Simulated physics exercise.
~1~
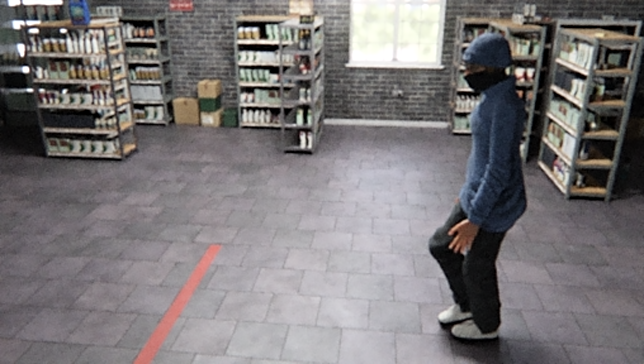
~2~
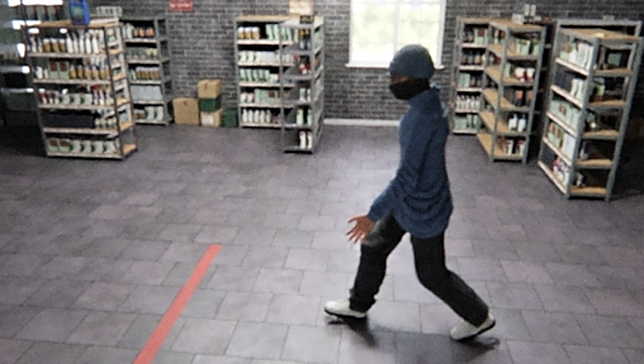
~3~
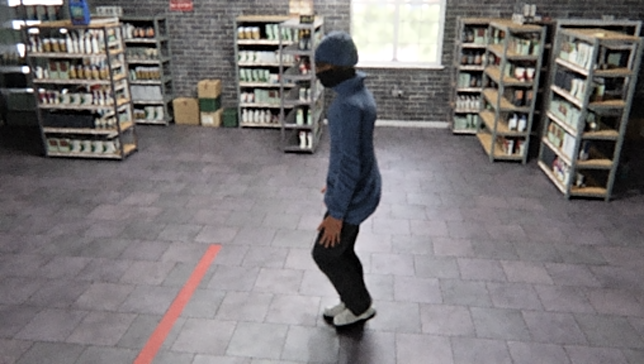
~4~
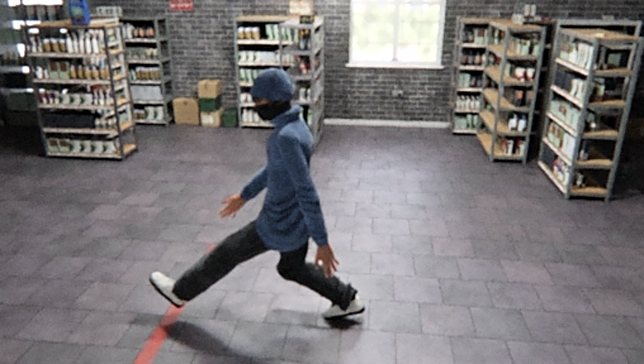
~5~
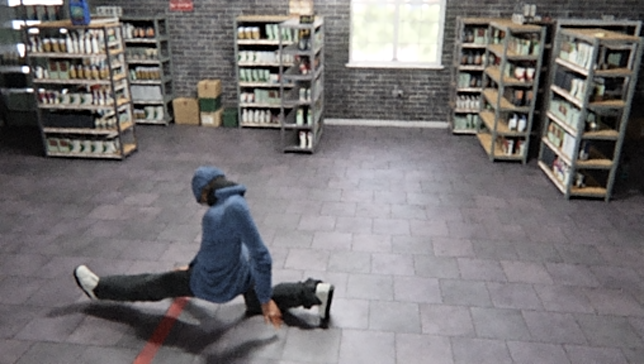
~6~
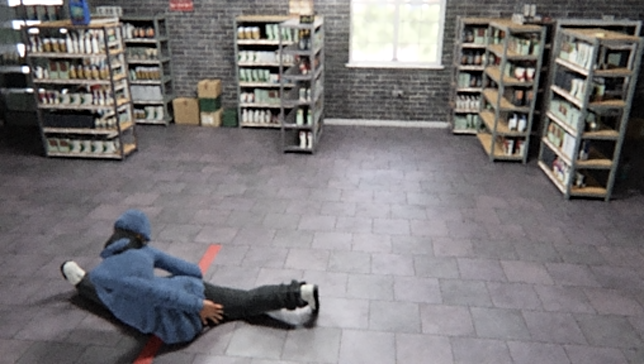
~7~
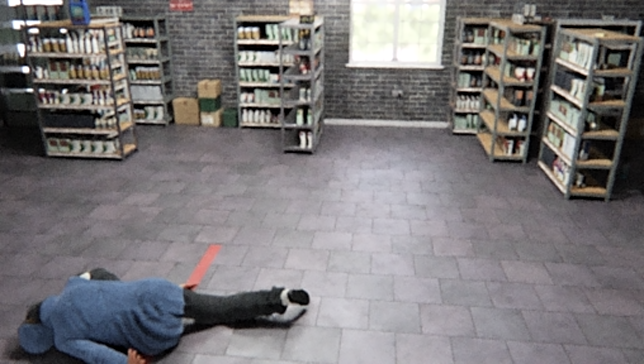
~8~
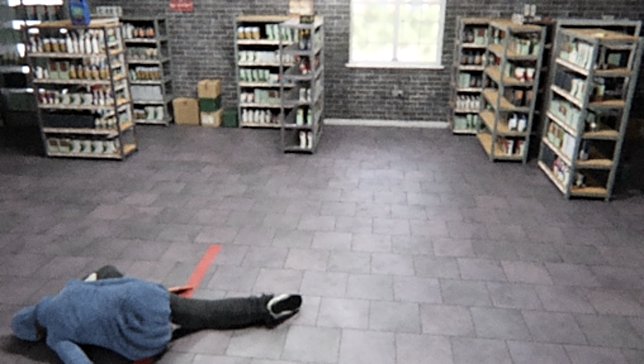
Person in blue top and dark face covering walking left through a shelved storeroom, slipping and collapsing across red floor tape.
